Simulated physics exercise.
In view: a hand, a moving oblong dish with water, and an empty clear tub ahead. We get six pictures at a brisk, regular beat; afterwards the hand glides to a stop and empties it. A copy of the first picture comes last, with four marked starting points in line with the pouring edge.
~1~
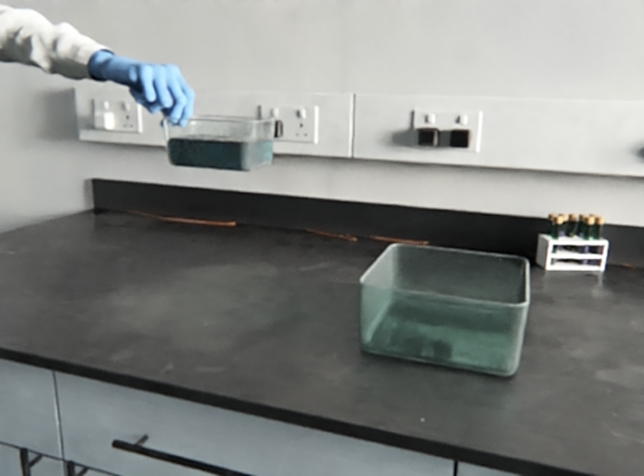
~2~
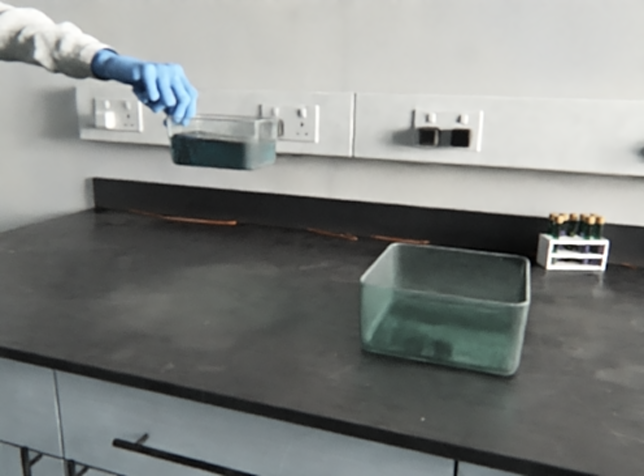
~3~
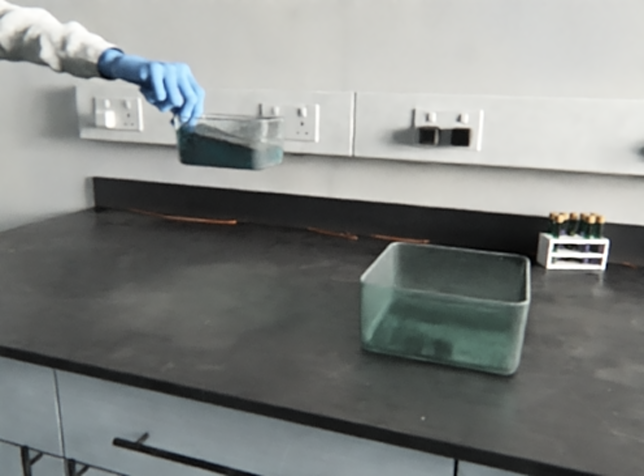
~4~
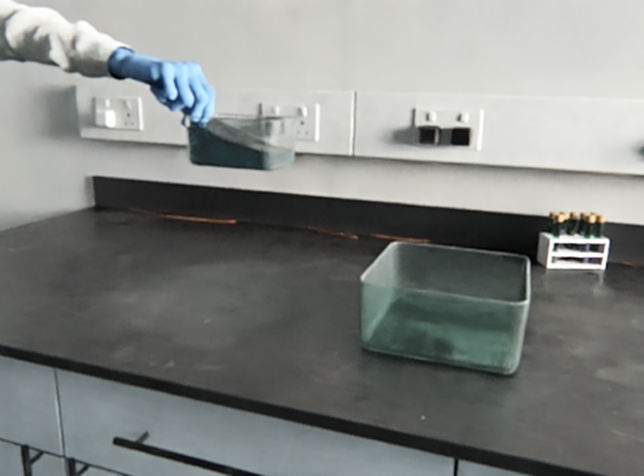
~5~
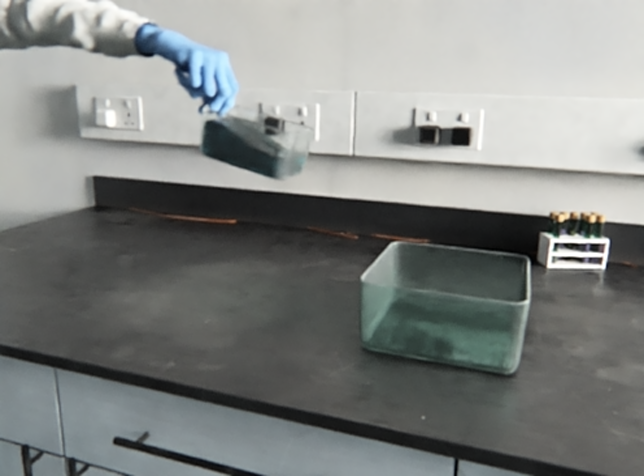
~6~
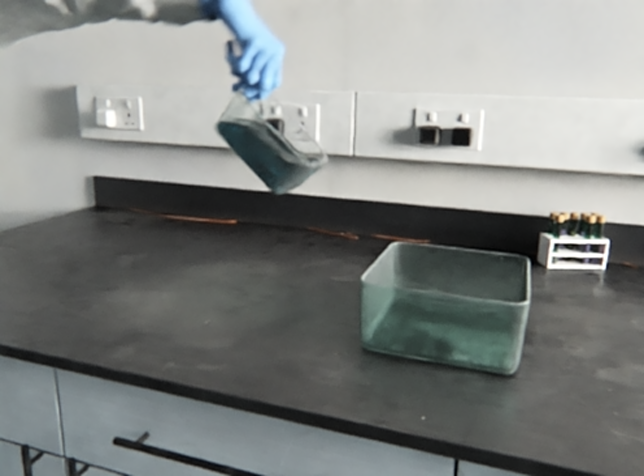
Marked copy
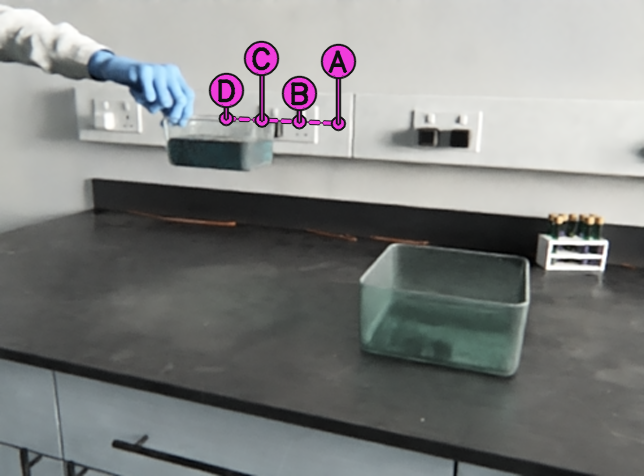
The footage shows a blue-gloved hand holding an oblong dish of water above a dark countertop with a clear tub on it. The hand moves the dish slightly right, then tilts it steeply, its right end dipping downward.
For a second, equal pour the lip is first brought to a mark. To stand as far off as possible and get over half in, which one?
Take B.
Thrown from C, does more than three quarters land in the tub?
No.
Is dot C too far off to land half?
Yes, that goes wrong.
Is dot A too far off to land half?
No, not at all.
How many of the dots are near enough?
Two of the four.
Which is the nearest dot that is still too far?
Dot C.
On the marked copy, A at (338, 123); B at (299, 121); C at (261, 120); D at (226, 118).
Choosing A, about 85 % lands in the tub, 6 % falls short and 9 % goes beside or beyond.
Choosing B, about 76 % lands in the tub, 13 % falls short and 11 % goes beside or beyond.
Choosing C, about 26 % lands in the tub, 70 % falls short and 4 % goes beside or beyond.
Choosing D, about 0 % lands in the tub, 99 % falls short.
